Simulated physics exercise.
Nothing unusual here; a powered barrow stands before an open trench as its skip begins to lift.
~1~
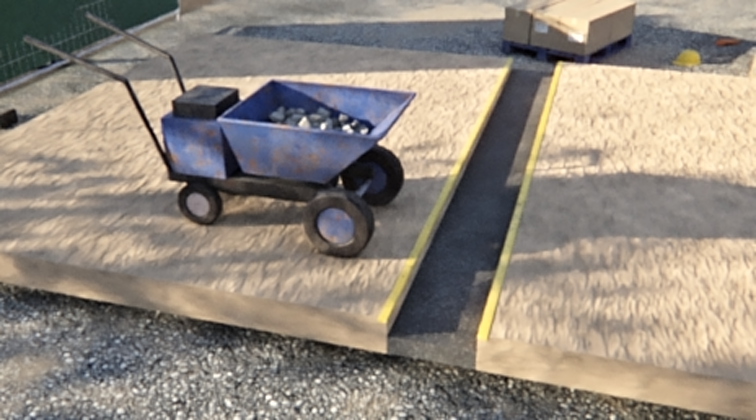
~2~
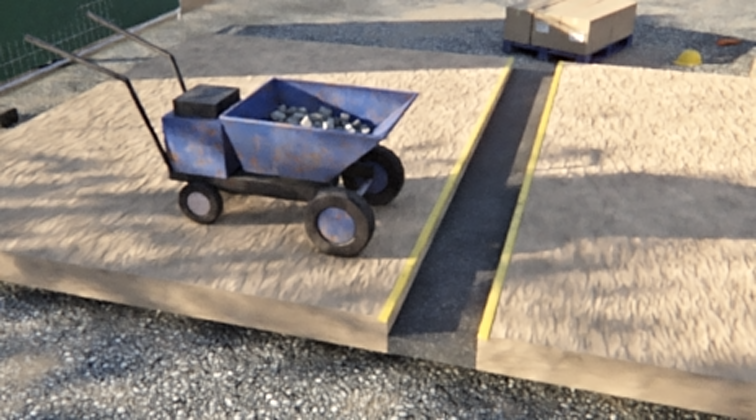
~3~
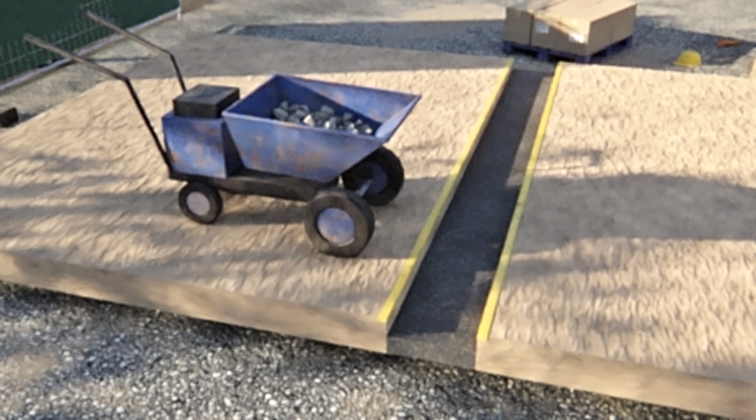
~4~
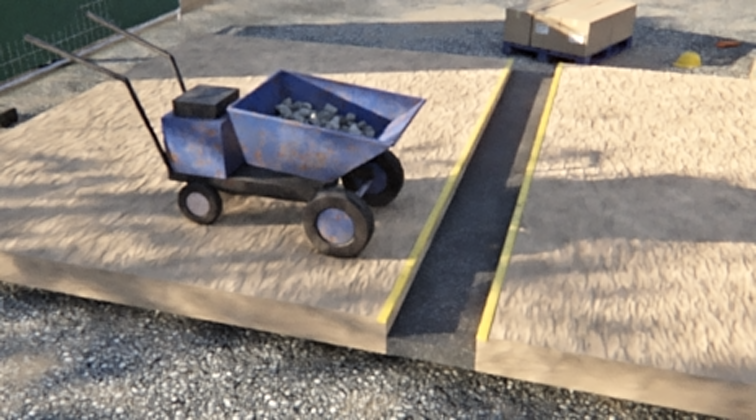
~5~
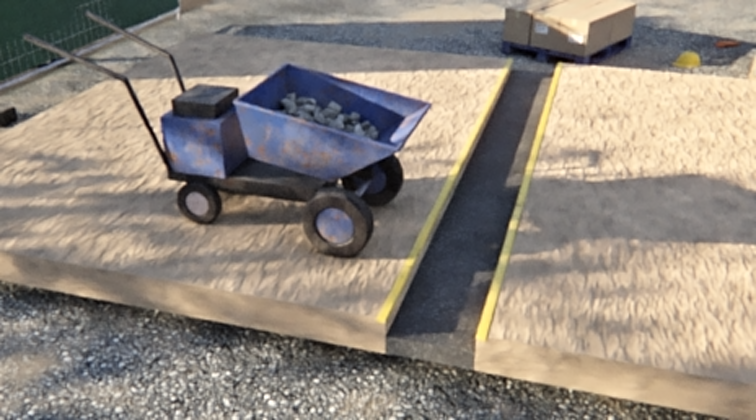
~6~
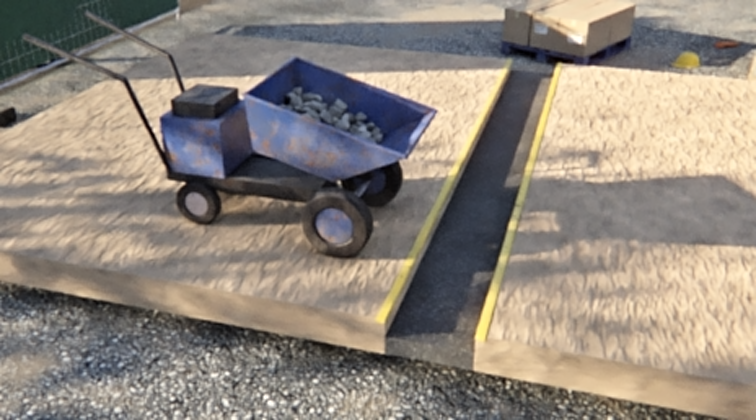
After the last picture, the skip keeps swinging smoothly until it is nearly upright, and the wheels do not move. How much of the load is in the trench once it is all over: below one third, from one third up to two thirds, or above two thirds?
Once it is over, the trench holds above two thirds of the load.
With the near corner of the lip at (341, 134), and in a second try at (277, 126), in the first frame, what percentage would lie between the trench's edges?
You'd see around 90 per cent the first time and around 20 per cent the second.
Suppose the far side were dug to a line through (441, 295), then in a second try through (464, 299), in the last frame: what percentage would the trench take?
Roughly 0 % and 50 %.
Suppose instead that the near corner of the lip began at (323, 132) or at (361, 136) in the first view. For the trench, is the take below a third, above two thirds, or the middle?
Try one, above two thirds; try two, beyond two thirds.
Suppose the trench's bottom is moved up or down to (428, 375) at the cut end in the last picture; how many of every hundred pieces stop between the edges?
100 per cent, roughly.
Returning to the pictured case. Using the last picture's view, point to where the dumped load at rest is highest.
Near (483, 231).
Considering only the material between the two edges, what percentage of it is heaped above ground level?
Roughly 25 %.
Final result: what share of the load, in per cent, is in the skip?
Around 5 in a hundred.
Shortly afterwards, skip tipped steeply; the whole lot in the skip.
Next, skip tipped steeply; all but a few in the skip; a little in or heaped over the trench.
Some moments later, skip tipped right over; a little in the skip; the bulk in or heaped over the trench; a little beyond it.
In the end, skip tipped right over; a little in the skip; the bulk in or heaped over the trench; a little beyond it.
